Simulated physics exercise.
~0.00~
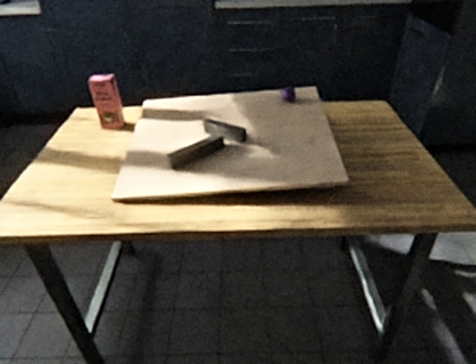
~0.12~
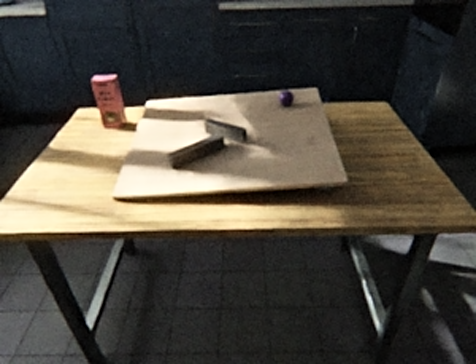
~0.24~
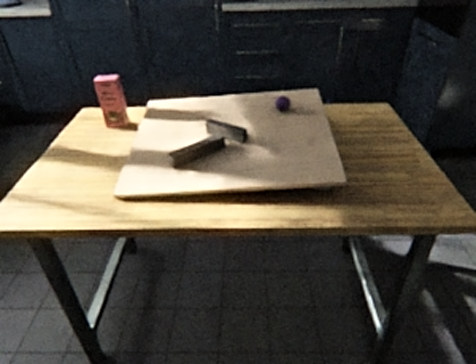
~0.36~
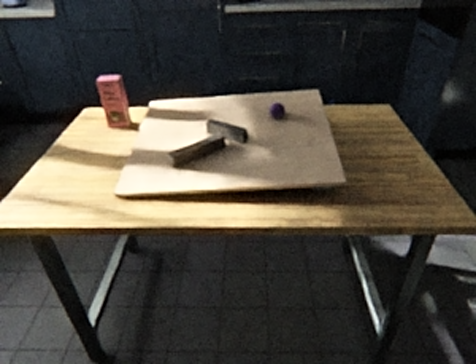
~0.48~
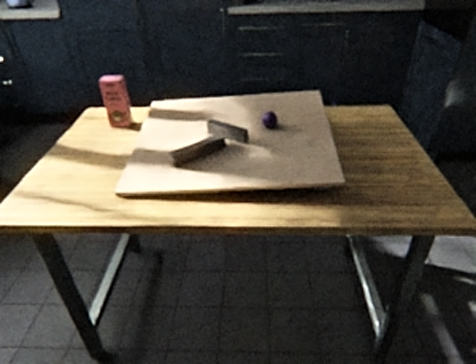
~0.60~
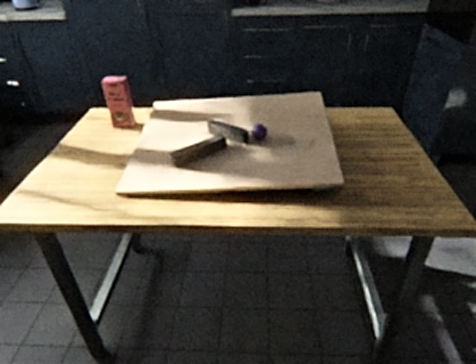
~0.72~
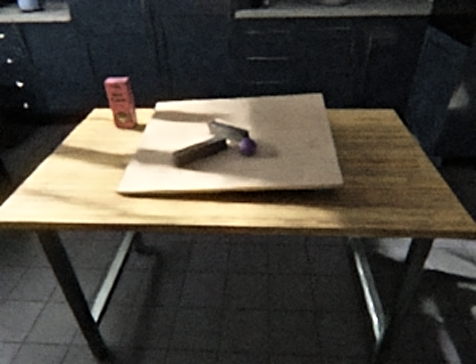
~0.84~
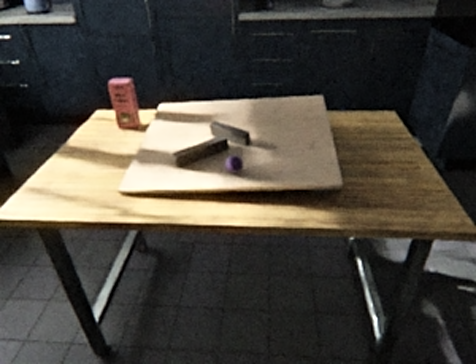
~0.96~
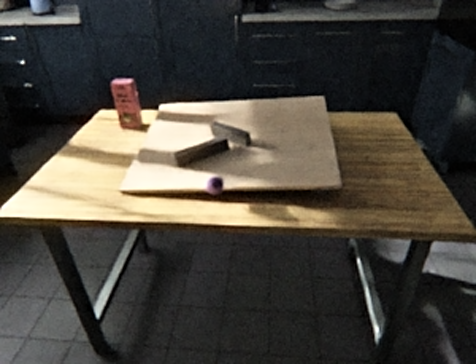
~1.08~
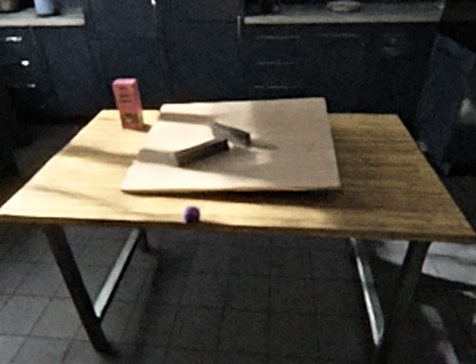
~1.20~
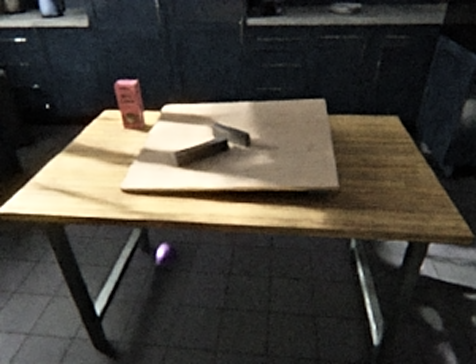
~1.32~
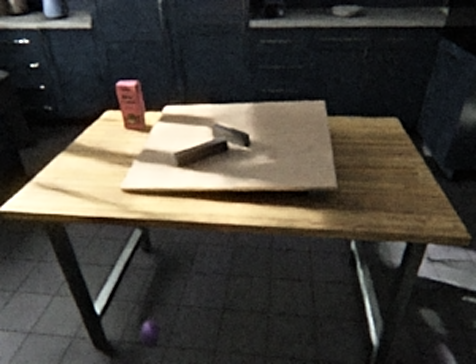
Tilted board on a wooden table with a purple onion rolling down past a block, off the near edge and to the floor.
